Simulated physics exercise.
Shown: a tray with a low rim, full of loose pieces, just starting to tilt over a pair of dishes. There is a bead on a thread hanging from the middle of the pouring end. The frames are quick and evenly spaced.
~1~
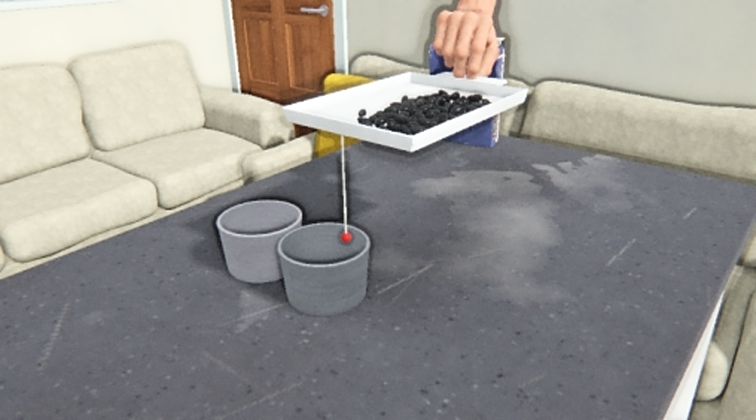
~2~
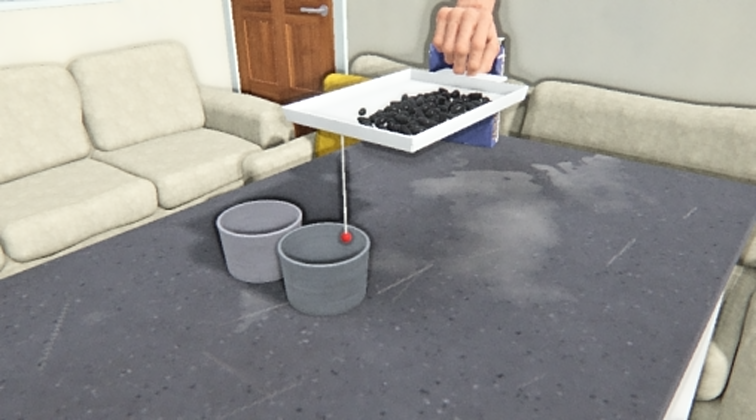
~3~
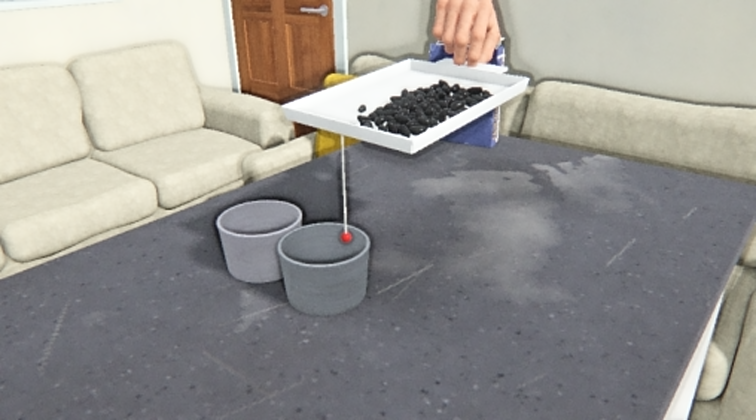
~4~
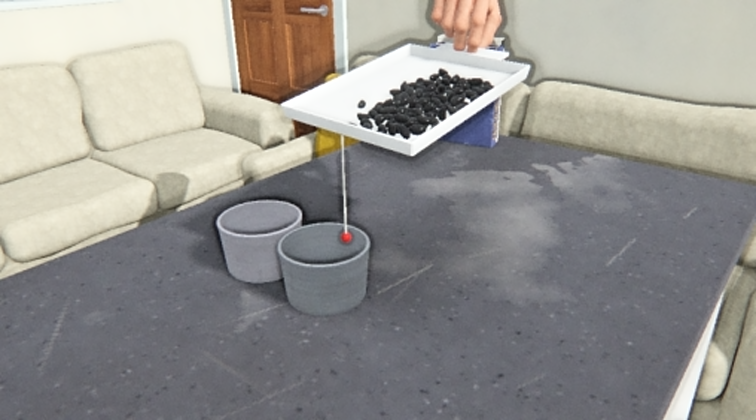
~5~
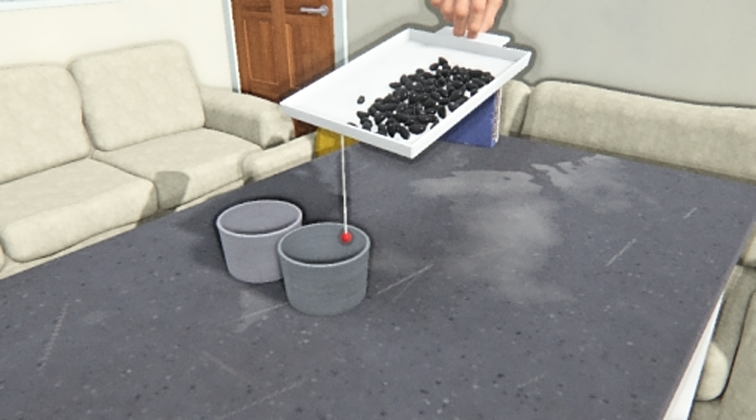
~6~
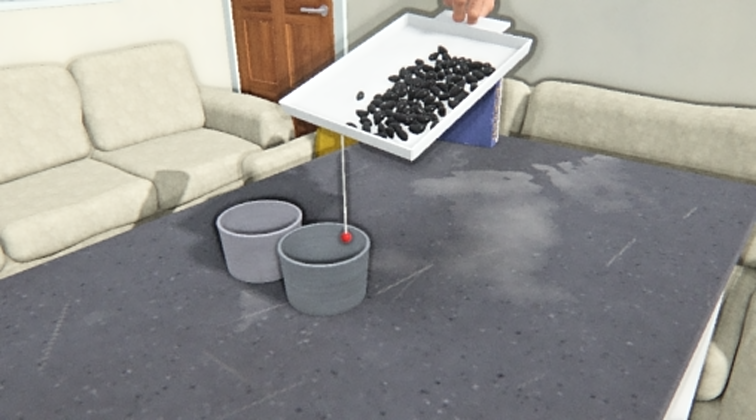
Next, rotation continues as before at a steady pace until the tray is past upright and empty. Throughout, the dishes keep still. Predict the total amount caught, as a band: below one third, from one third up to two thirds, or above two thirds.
Not even a third.
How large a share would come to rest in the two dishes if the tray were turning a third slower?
I'd put it near 0 per cent.
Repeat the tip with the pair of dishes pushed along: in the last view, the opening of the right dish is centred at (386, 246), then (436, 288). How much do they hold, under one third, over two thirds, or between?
The first try: Below one third. The second: Between a third and two thirds.
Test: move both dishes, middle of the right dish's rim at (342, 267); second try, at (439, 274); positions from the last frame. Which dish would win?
Place one: The rightmost one; place two: The rightmost one.
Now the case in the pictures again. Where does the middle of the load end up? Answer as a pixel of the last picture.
Roughly at (369, 349).
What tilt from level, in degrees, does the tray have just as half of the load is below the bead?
Roughly 110 degrees of turn.
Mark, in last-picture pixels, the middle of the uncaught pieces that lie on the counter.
About (370, 351) in the last picture.
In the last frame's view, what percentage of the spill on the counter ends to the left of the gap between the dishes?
Estimate: About 20 per cent.
Soon after the last picture, tray tipped steeply; nearly all on the tray; a stray few outside both; a stray few in the air.
A little later, tray tipped past a quarter turn; about a third on the tray; a stray few in the right dish; about a third outside both; about a quarter in the air.
Later still, tray tipped past a quarter turn; a stray few in the right dish; nearly all outside both.
At rest, tray tipped past a quarter turn; a stray few in the right dish; none in the left dish; nearly all outside both.
